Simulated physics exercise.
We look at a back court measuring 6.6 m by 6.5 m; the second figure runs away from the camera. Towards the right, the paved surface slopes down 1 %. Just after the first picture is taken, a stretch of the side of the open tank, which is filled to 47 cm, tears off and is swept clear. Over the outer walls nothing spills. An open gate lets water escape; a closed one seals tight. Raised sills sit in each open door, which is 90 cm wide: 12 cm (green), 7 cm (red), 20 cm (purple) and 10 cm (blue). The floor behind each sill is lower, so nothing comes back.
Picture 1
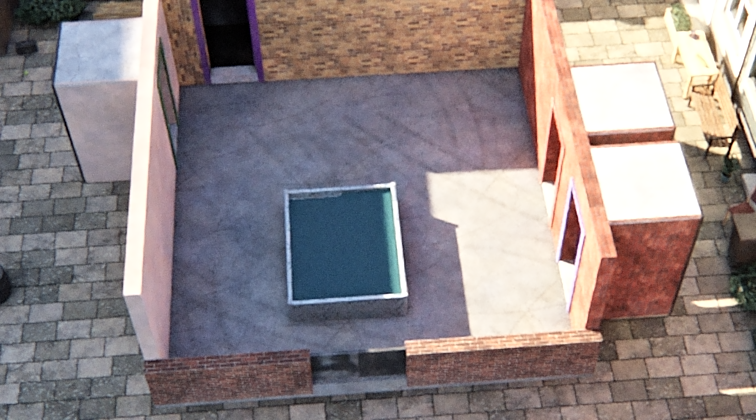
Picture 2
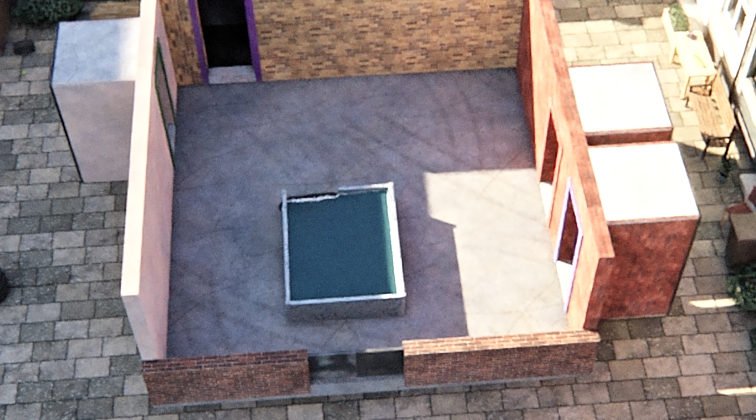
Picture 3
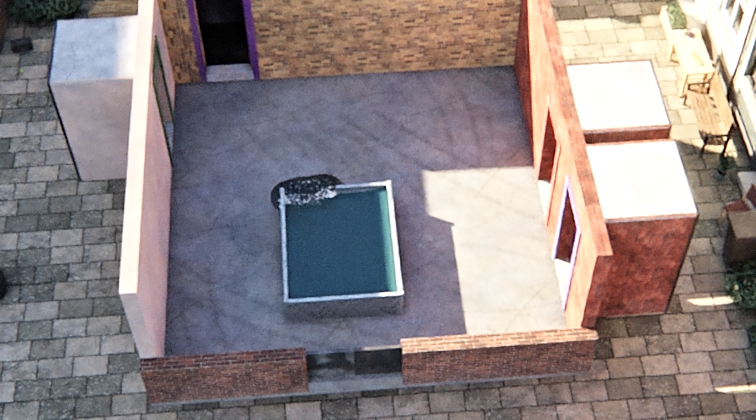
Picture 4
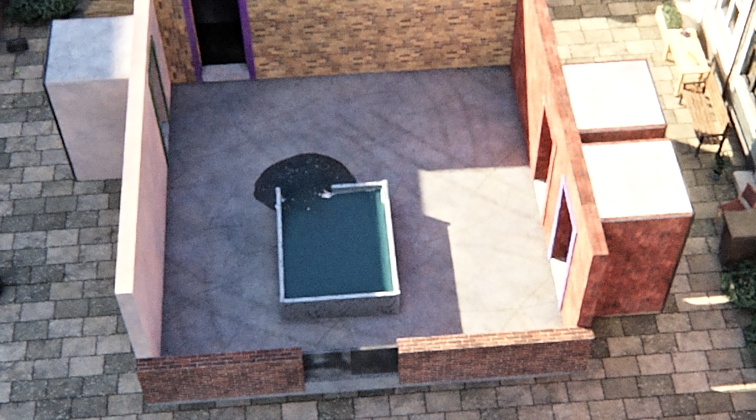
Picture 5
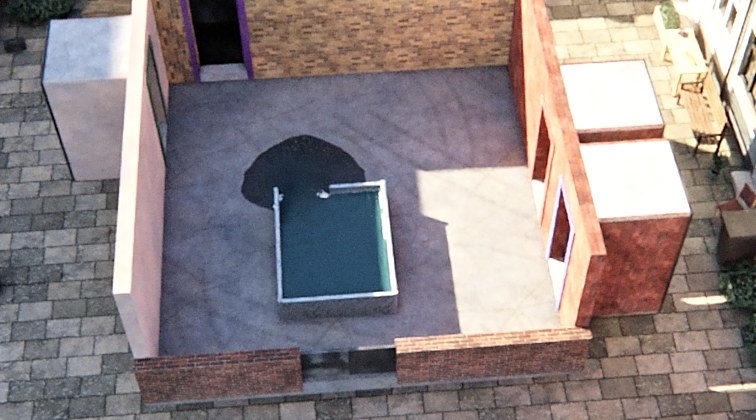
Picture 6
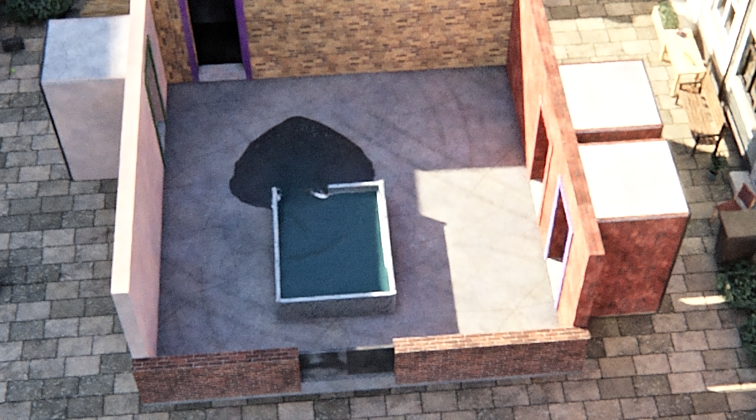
Dark water spills from the far left edge of a low, pale-rimmed tank of teal water in the middle of a walled grey court, seen from high above. Around it stand a tan brick back wall with a purple-framed doorway, a pink wall at left, a red one at right, and cobbles outside. The far rim breaks open, and the dark patch spreads backward and leftward across the floor while the view drifts very slightly.
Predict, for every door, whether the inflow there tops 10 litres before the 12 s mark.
Prediction: At the green door it falls short of 10 litres; at the red door it falls short of 10 litres; at the purple door it falls short of 10 litres; at the blue door it falls short of 10 litres.
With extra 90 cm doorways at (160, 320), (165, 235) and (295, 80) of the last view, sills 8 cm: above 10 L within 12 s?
In turn: Short of it, short of it, beyond it.
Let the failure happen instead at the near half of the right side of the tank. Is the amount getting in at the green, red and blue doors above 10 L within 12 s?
Then green does not exceed it, red exceeds it, blue exceeds it.
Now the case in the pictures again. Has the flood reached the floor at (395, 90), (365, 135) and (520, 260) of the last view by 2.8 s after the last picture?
First spot submerged, second submerged, third not yet wet.
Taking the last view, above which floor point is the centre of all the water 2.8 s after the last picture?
Balance point at about (311, 184).
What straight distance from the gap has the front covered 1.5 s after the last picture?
Some 4.0 metres from the gap.
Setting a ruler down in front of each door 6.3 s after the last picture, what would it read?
Depths in cm: Green 6, red 4, purple 9, blue 2.
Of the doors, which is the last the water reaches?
It is the blue one.
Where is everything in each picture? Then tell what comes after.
The first picture shows the open tank at (344, 245) is whole and still, 47 cm deep.
In the second picture, the front is at a hidden place, 0.5 m from the gap on the open tank's far side; 0.2 m2 of floor is under water; 47 cm left at the back of the open tank.
In the third picture, water pours out on the open tank's far side and has run 0.8 m, to (332, 180); typically 8 cm deep outside, 47 cm at the open tank's back.
In the fourth picture, water pours out on the open tank's far side and has run 1.2 m, to (317, 158); typically 6 cm deep outside, 47 cm at the open tank's back.
In the fifth picture, the front is at (291, 142), 1.6 m from the gap on the open tank's far side; 2.2 m2 of floor is under water; 47 cm left at the back of the open tank.
In the sixth picture, water pours out on the open tank's far side and has run 2.1 m, to (291, 122); typically 4 cm deep outside, 47 cm at the open tank's back.
Then, 0.7 s after the last picture water covers 20 % of the floor and is deepest (27 cm) near (295, 202); green door not reached, red door not reached, purple door not reached, blue door not reached.
Then, 1.5 s after the last picture water covers 30 % of the floor and is deepest (24 cm) near (295, 202); green door 8 cm at the sill, 0 L in, red door not reached, purple door 15 cm at the sill, 0 L in, blue door not reached.
Then, 2.8 s after the last picture water covers 35 % of the floor and is deepest (20 cm) near (196, 84); green door 9 cm at the sill, 0 L in, red door not reached, purple door 16 cm at the sill, 0 L in, blue door not reached.
Then, 6.3 s after the last picture water covers 65 % of the floor and is deepest (14 cm) near (492, 67); green door 6 cm at the sill, 0 L in, red door 4 cm at the sill, 0 L in, purple door 9 cm at the sill, 0 L in, blue door 2 cm at the sill, 0 L in.
Then, 11.3 s after the last picture water covers 95 % of the floor and is deepest (10 cm) near (560, 352); green door 4 cm at the sill, 0 L in, red door 5 cm at the sill, 0 L in, purple door 6 cm at the sill, 0 L in, blue door 4 cm at the sill, 0 L in.
